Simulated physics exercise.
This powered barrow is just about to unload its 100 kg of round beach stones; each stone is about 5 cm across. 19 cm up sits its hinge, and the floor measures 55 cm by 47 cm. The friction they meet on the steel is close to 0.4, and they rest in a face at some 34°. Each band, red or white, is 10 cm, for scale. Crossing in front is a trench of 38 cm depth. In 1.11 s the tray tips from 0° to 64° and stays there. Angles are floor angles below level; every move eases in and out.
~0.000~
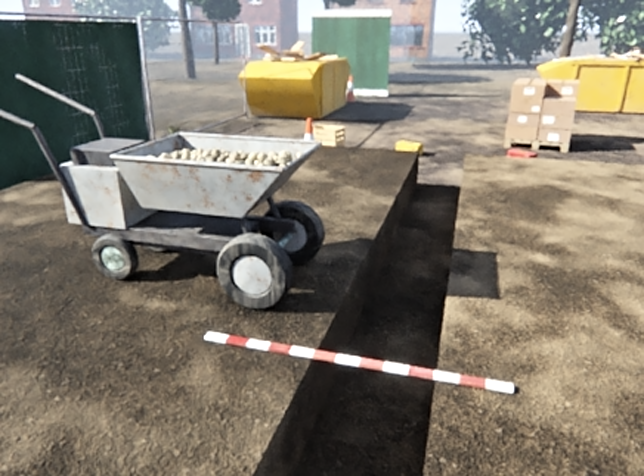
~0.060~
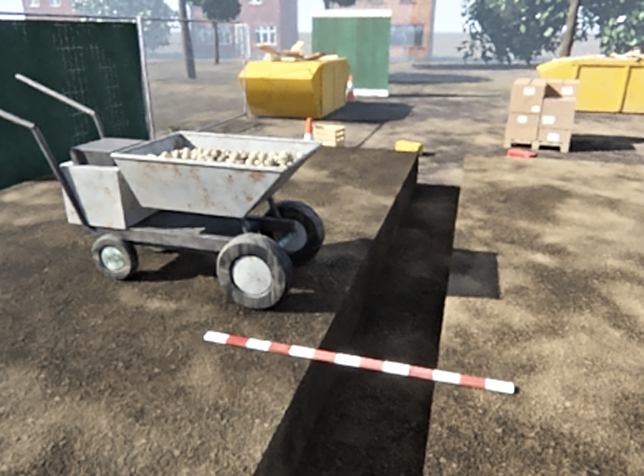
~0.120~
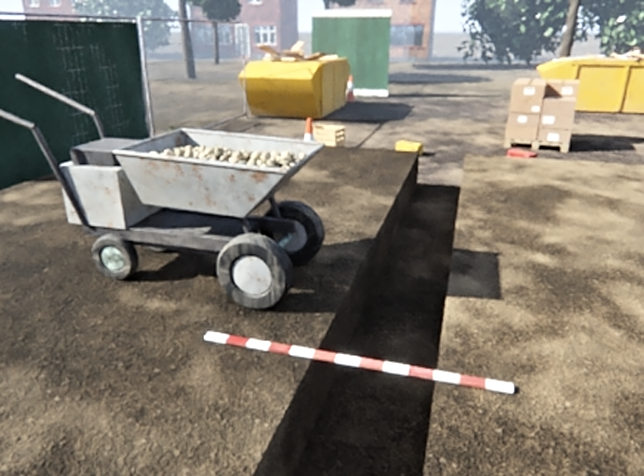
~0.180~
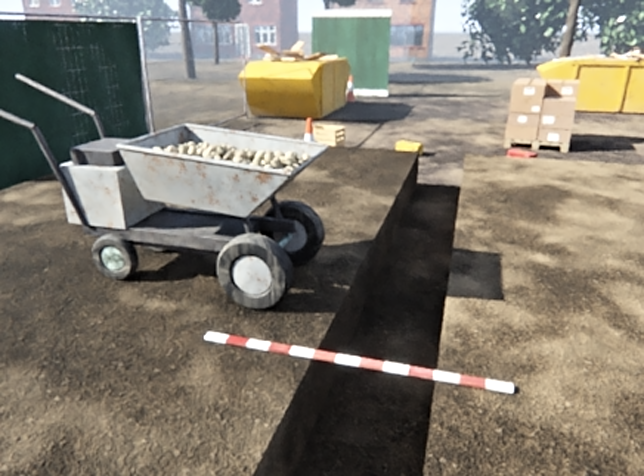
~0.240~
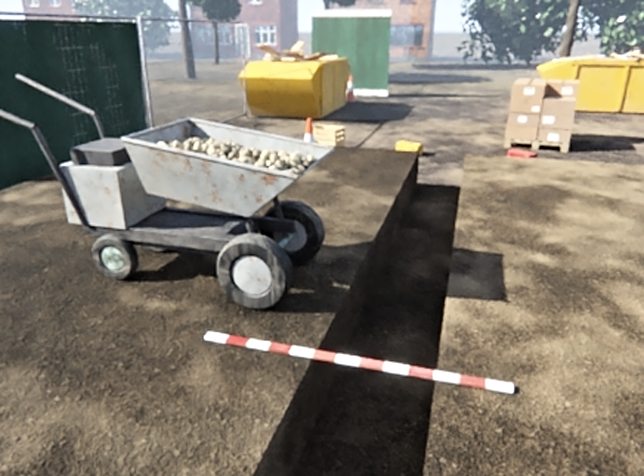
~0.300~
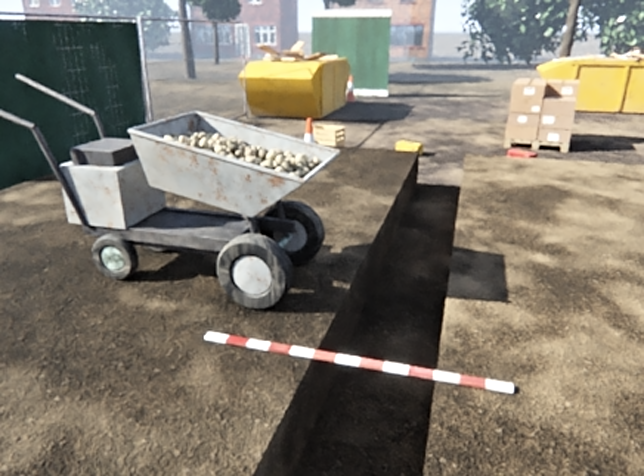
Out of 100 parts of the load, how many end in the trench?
Some 85 out of 100.
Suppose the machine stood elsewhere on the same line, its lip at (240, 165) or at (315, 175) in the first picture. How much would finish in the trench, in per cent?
From the first place around 100 per cent, from the other around 45.
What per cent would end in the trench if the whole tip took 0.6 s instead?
About 65%.
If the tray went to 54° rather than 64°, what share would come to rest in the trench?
Trench share: Approx. 80%.
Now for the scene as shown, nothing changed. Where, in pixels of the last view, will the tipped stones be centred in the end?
Their middle ends up near (414, 356).
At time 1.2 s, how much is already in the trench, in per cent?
By that moment, roughly 40 per cent of the load.
After 0.8 s the floor is at 54°; 100 % in the tray; the foremost stones are at (365, 223).
After 1.2 s the floor is at 64°; 62 % in the tray, 38 % in the trench, 1 % past the trench; the foremost stones are at (451, 313).
After 1.6 s the floor is at 64°; 21 % in the tray, 64 % in the trench, 15 % past the trench; the foremost stones are at (564, 330).
After 3.5 s the floor is at 64°; 0 % in the tray, 85 % in the trench, 15 % past the trench; the foremost stones are past the picture's edge.
